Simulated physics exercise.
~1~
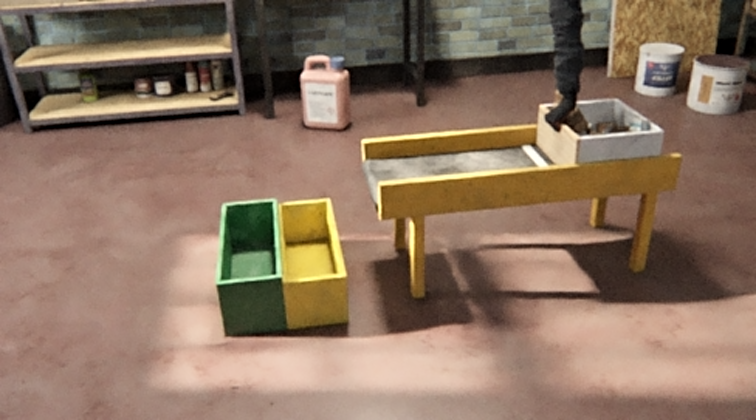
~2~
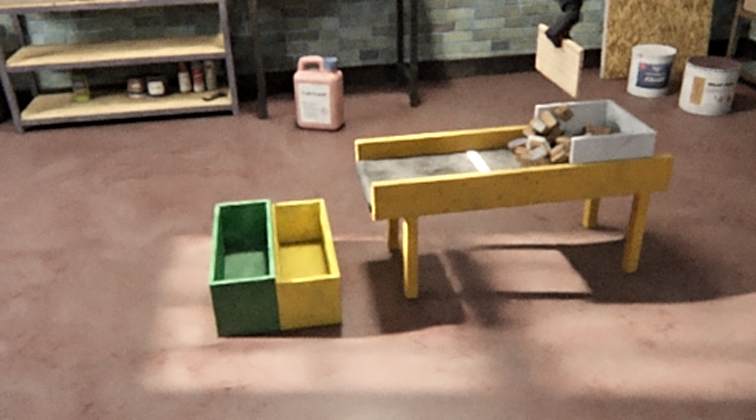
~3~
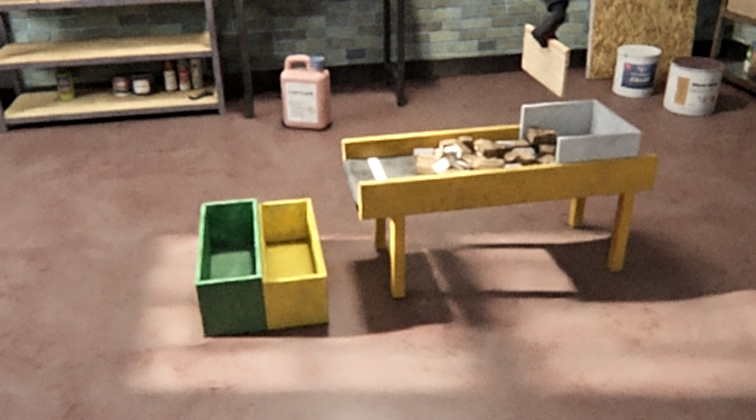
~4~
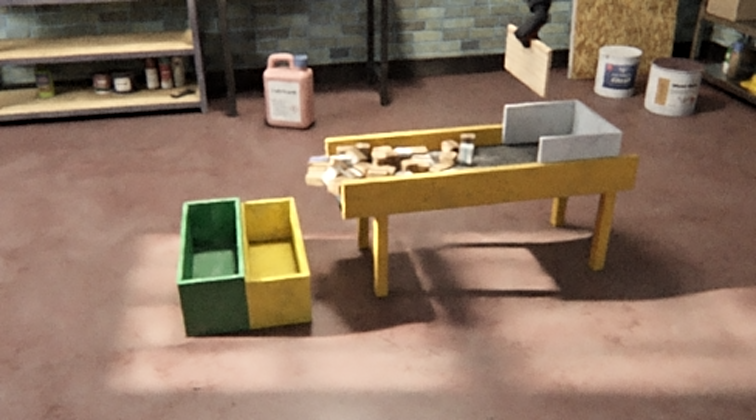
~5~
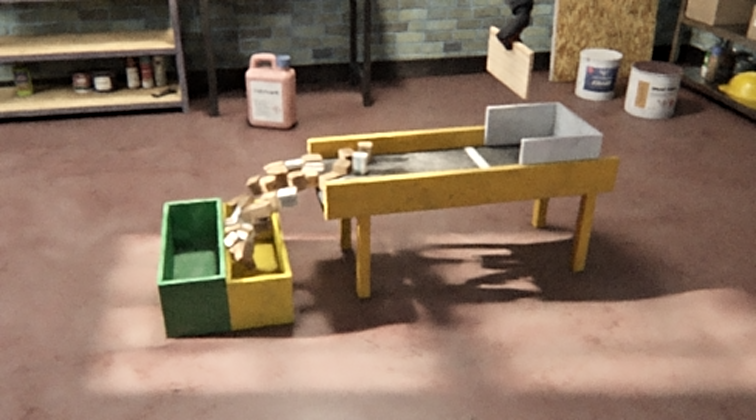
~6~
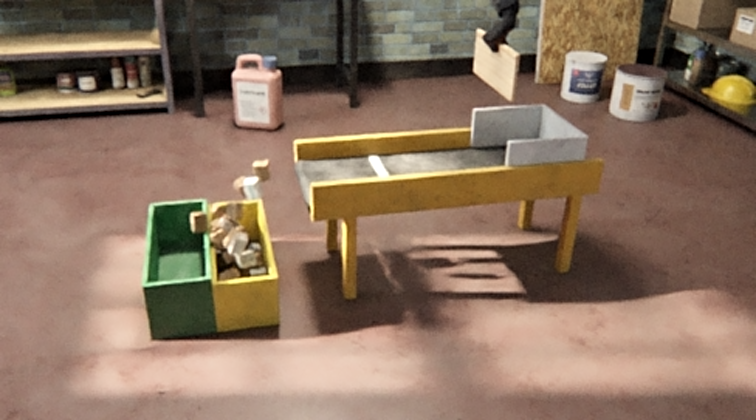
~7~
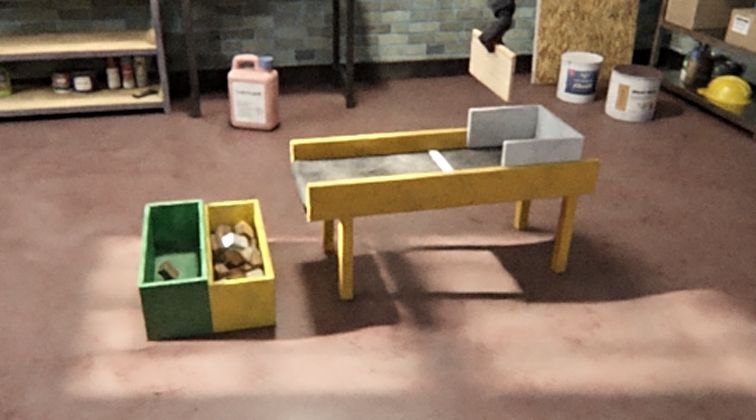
A heap of small tan and brown blocks rode left along a yellow-sided belt after a dark arm lifted the gate from a white pen, then spilled off the end, nearly all landing in the yellow tote and one in the green box.
